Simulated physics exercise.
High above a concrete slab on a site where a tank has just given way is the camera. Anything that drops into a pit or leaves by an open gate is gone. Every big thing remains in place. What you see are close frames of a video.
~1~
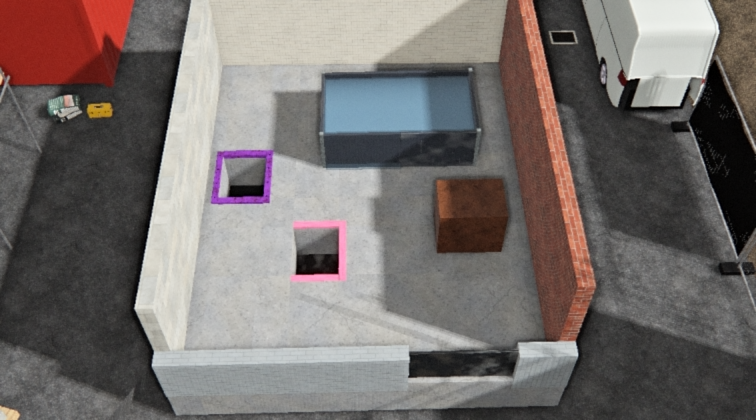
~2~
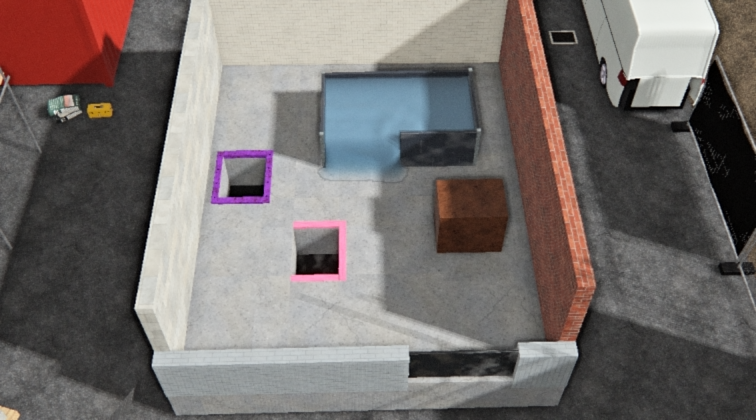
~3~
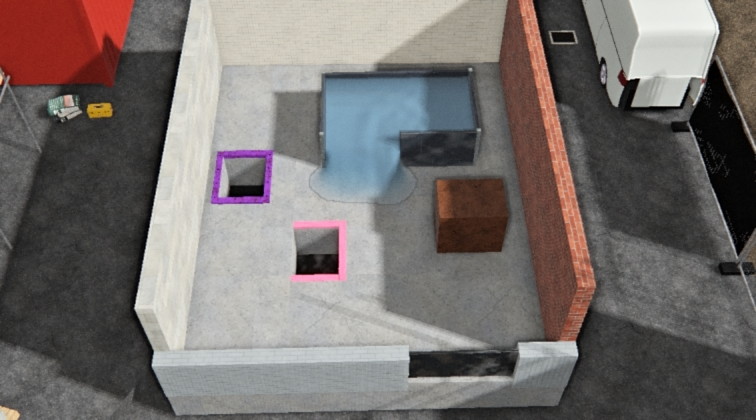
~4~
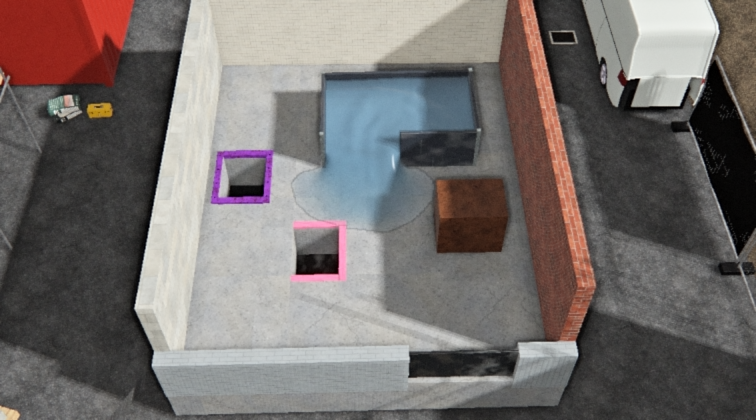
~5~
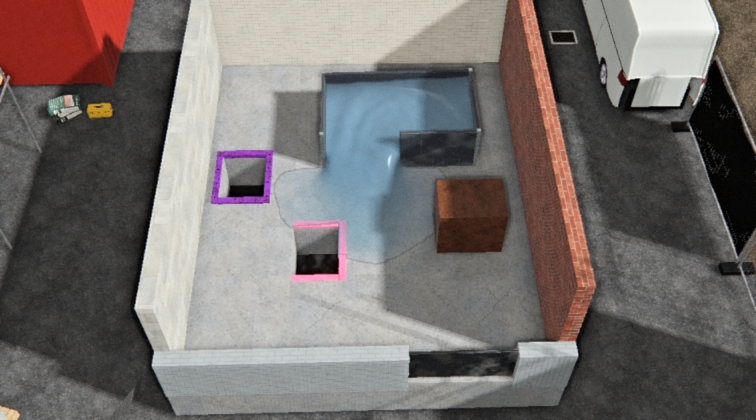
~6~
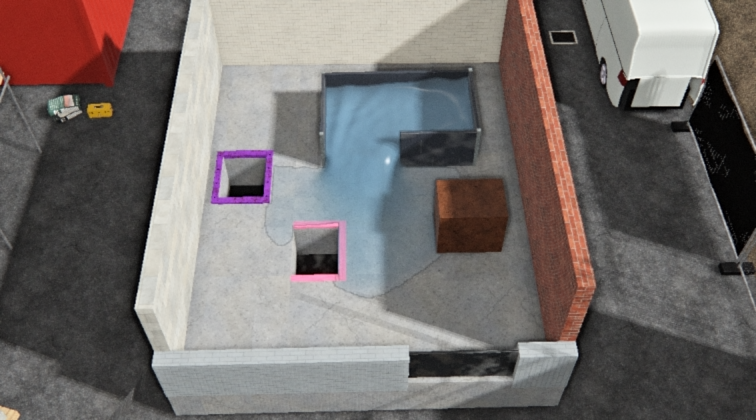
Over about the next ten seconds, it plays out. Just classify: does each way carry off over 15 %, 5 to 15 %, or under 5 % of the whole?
The gate carries off under 5 %; the pink pit carries off over 15 %; the purple pit carries off under 5 %.
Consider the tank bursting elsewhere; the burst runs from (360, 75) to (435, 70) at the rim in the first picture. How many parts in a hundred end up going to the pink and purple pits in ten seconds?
Shares: Pink at 12 percent, purple at 15 percent.
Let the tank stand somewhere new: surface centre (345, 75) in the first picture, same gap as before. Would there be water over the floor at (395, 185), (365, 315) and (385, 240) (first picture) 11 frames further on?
Well, first one stays dry, second one got wet, third one got wet.
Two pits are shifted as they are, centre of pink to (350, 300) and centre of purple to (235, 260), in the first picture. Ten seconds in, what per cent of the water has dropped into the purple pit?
Share for purple: 14 in a hundred.
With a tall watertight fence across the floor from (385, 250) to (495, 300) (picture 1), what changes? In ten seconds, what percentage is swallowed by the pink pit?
Share, pink pit - 50 in a hundred.
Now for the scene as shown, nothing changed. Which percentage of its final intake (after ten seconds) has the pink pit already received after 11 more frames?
That comes out to 35 per cent by my count.
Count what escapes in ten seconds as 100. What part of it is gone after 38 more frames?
Share gone by then: About 75 %.
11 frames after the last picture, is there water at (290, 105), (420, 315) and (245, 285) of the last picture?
The readings in sequence are waterless, watered, watered.
A moment on, water covers 35 % of the floor; the gate 0 %, the pink pit 7 %, the purple pit 0 %.
Next, water covers 50 % of the floor; the gate 0 %, the pink pit 14 %, the purple pit 0 %.
Then, water covers 55 % of the floor; the gate 0 %, the pink pit 21 %, the purple pit 0 %.
Later, water covers 70 % of the floor; the gate 0 %, the pink pit 30 %, the purple pit 1 %.
In the end, water covers 95 % of the floor; the gate 0 %, the pink pit 40 %, the purple pit 2 %.
